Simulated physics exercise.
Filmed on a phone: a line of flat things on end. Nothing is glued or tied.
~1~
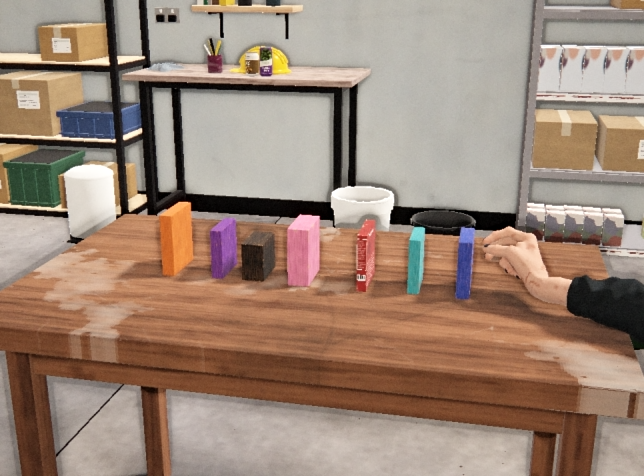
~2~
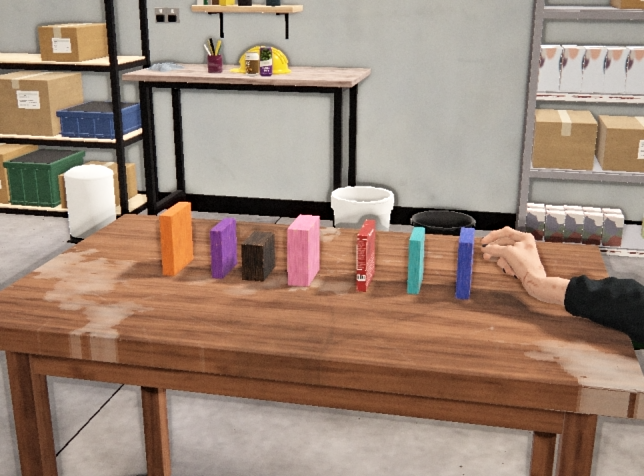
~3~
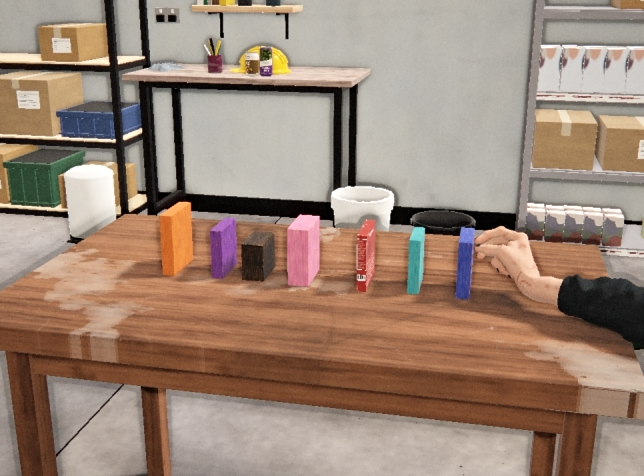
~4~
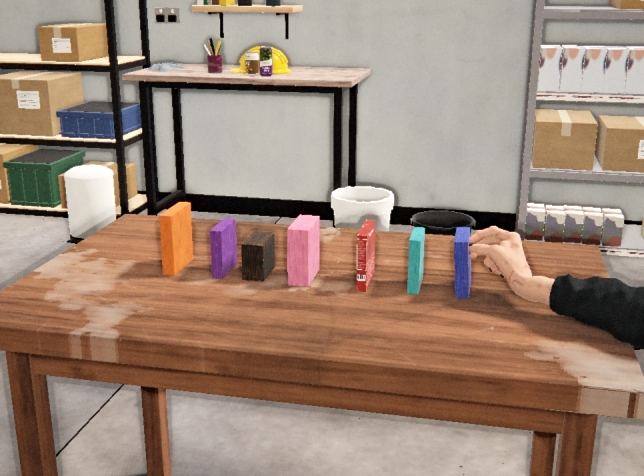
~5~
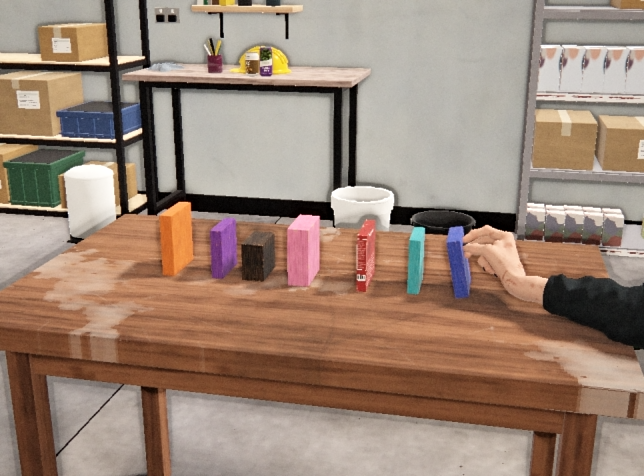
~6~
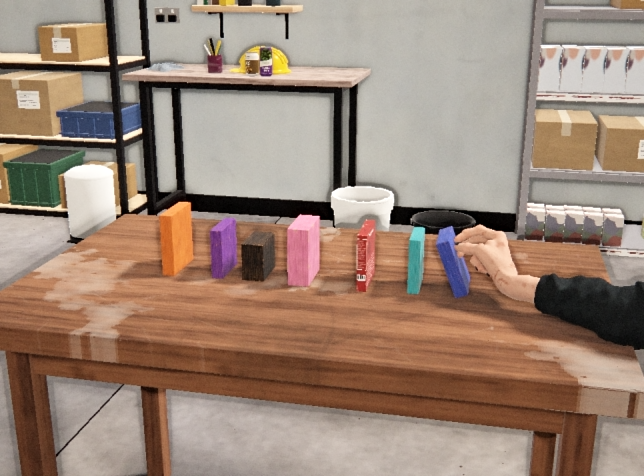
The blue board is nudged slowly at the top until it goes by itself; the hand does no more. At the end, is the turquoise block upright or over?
The turquoise block topples.
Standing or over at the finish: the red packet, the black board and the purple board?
The red packet falls over; the black board stays upright; the purple board keeps standing.
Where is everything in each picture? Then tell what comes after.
In the first frame, turquoise block (416, 261); black board (259, 256).
In the second frame, pink board (304, 250); red packet (366, 255).
In the third frame, black board (259, 256); purple board (224, 248).
In the fourth frame, blue board 5° over; pink board (304, 250); red packet (366, 255).
In the fifth frame, blue board 12° over; black board (259, 256); purple board (224, 248).
In the sixth frame, blue board 22° over; turquoise block (416, 260); pink board (304, 250).
Then, 0.20 s later than the last frame, blue board 57° over; turquoise block tilted by 24° near (404, 260).
Then, 0.40 s later than the last frame, blue board 76° over; turquoise block on its side near (385, 273); red packet tilted by 57°; pink board tilted by 8°.
Then, 1.10 s later than the last frame, blue board 76° over; turquoise block on its side near (384, 273); red packet tilted by 70°; pink board tilted by 32°.
When it is over, lying over on the table, turquoise block and red packet; left askew, pink board; the other 2 as before. End places, in pixels of the last picture, turquoise block near (383, 273).
